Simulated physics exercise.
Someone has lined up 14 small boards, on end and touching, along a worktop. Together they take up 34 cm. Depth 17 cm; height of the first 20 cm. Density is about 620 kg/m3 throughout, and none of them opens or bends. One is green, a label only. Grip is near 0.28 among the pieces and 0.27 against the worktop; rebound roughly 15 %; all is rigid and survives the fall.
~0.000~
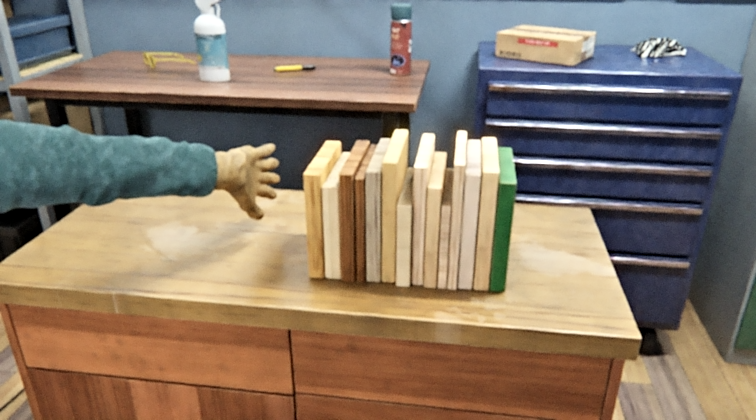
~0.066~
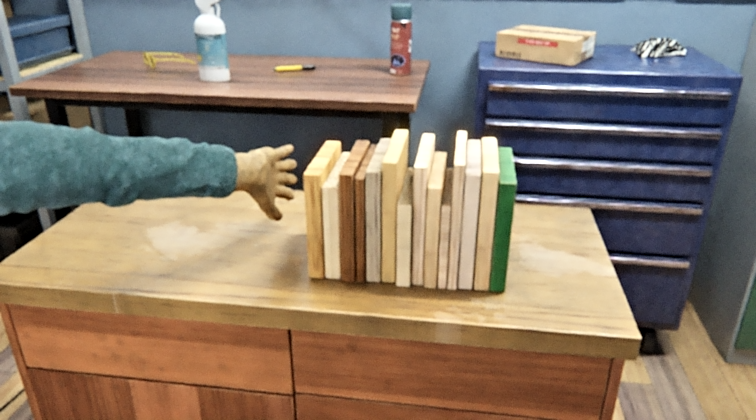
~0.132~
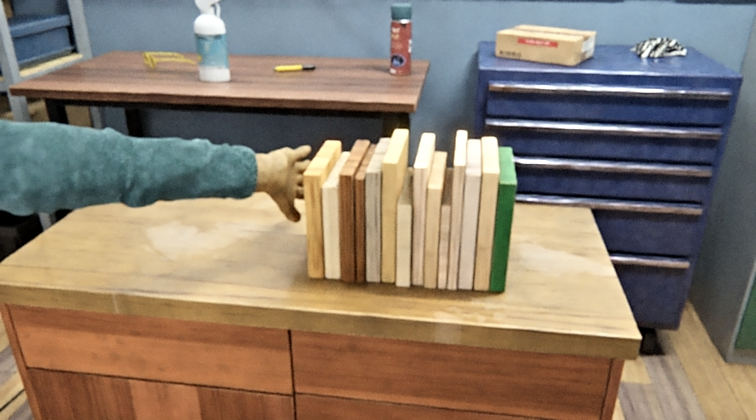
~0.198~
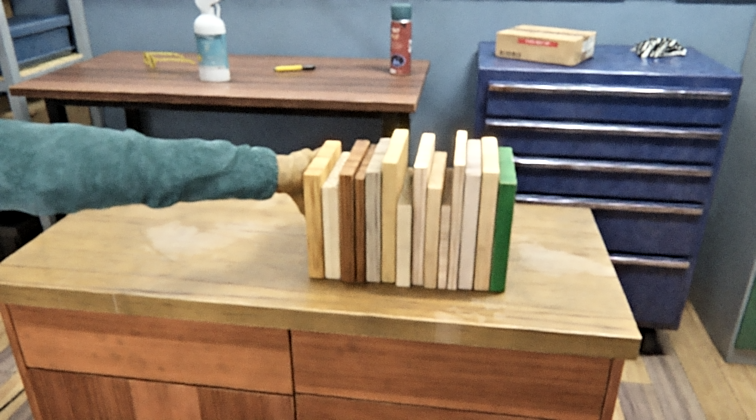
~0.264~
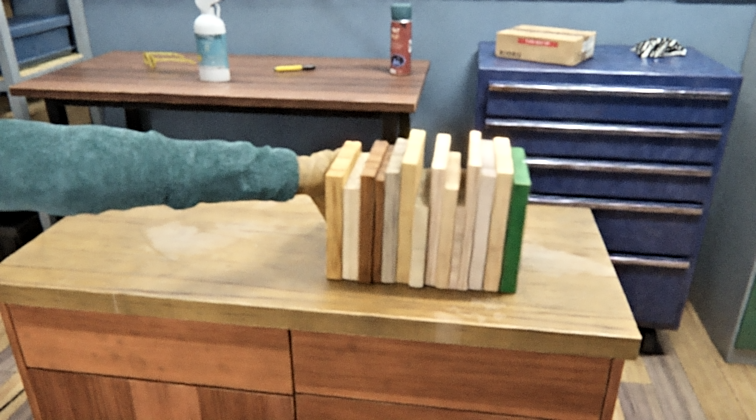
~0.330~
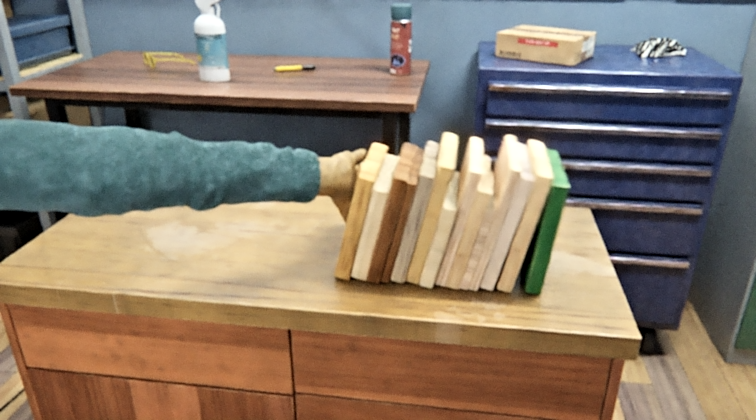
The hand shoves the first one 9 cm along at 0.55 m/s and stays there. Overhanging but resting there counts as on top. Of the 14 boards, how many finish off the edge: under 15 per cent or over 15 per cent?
Ending off the edge: Upwards of 15 per cent.
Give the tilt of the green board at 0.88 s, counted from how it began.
About 160°.
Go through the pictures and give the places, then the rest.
In the first picture (places mark the middle of the side facing us), hand (241, 172) 11 cm from the first; green board (503, 241); nothing disturbed.
Hand (260, 174) 7 cm from the first; green board (503, 241), in the second picture.
Hand (280, 175) 37 mm from the first; green board (503, 241), in the third picture.
Hand (299, 176) 1 mm in; green board (503, 241), in the fourth picture.
Hand (319, 177) 35 mm in; green board (515, 241) shifted 19 mm; 14 disturbed, none off the edge, in the fifth picture.
Hand (340, 178) 7 cm in; green board (547, 243) leaning 6°; steepest lean 13°, the board at (353, 231); 14 disturbed, none off the edge, in the sixth picture.
After 0.48 s, none of the 14 boards off the edge, 14 disturbed; green board leaning 50°.
After 0.88 s, 3 of the 14 boards off the edge; green board upside down.
By the end (1.5 s), 3 of the 14 boards off the edge; green board on its side. That is 21 per cent.
